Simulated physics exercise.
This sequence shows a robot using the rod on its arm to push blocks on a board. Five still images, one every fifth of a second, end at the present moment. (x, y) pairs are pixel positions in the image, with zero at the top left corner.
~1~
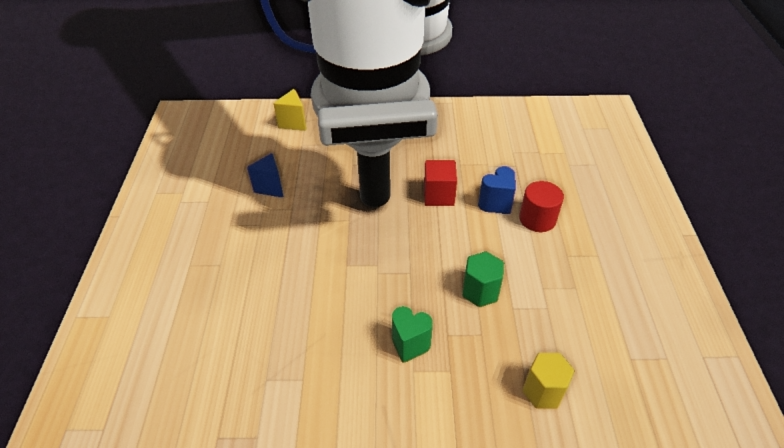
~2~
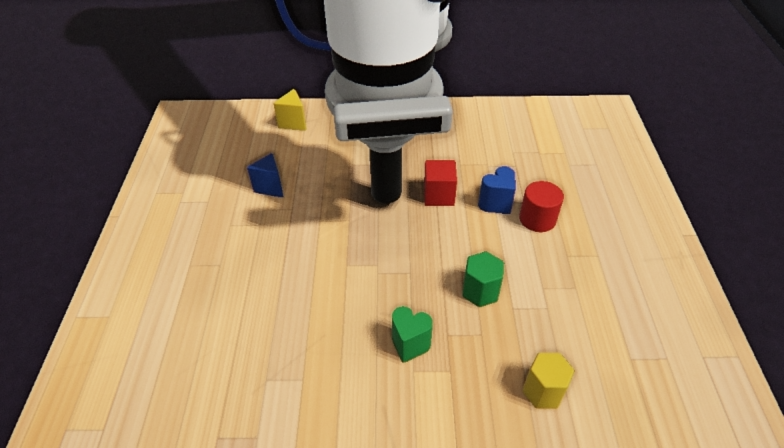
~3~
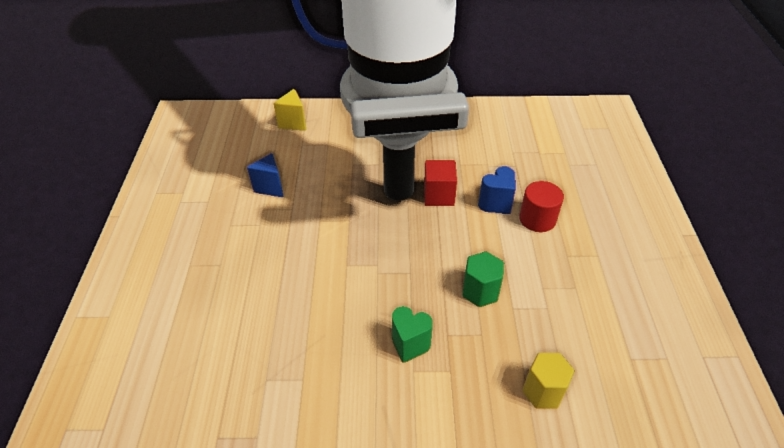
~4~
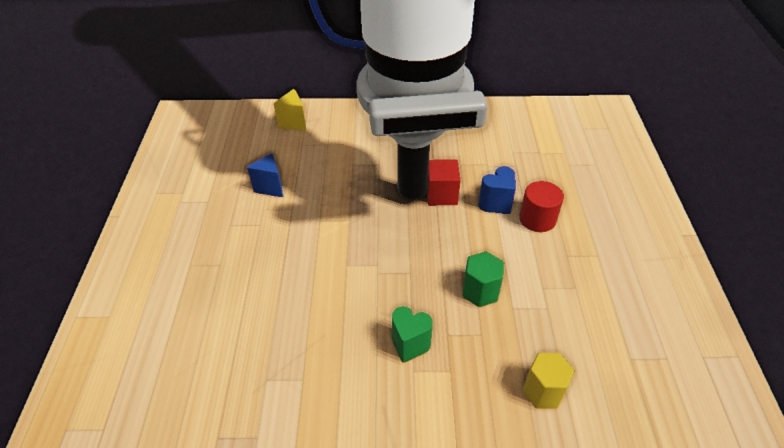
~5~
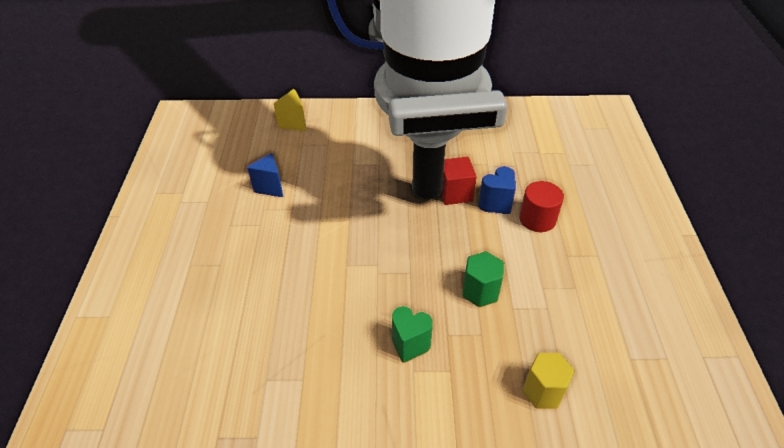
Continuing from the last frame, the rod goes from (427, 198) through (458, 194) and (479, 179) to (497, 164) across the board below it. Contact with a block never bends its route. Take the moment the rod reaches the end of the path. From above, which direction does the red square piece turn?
From overhead, clockwise.
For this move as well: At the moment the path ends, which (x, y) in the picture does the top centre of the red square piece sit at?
My best guess is (529, 149).
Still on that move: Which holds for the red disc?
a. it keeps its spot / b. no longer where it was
(a)
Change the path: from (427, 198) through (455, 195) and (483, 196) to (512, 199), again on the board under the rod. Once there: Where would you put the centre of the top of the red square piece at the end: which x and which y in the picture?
At roughly (524, 154).
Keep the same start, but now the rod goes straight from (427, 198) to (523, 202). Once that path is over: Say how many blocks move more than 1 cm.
There will be three or more blocks displaced.
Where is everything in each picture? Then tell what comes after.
Lower end of the rod at (375, 198), tops of blocks, red square piece at (441, 170), blue heart at (501, 178), red disc at (545, 193), in the first picture.
Rod at (387, 194), blocks as before, in the second picture.
Rod at (399, 192), blocks as before, in the third picture.
Rod at (413, 190), red square piece at (444, 169), in the fourth picture.
Rod at (427, 190), red square piece at (458, 167), blue heart at (501, 178), red disc at (545, 193), in the fifth picture.
The first path, step by step. One third of the way, rod at (459, 186); red square piece at (490, 161); blue heart at (509, 179), turned 20° clockwise.
Two thirds of the way, rod at (481, 171); red square piece at (515, 152), turned 20° clockwise; blue heart at (509, 179), turned 20° clockwise.
At the end, rod at (499, 156); red square piece at (529, 149), turned 45° clockwise; blue heart at (509, 179), turned 20° clockwise; red disc not moved.
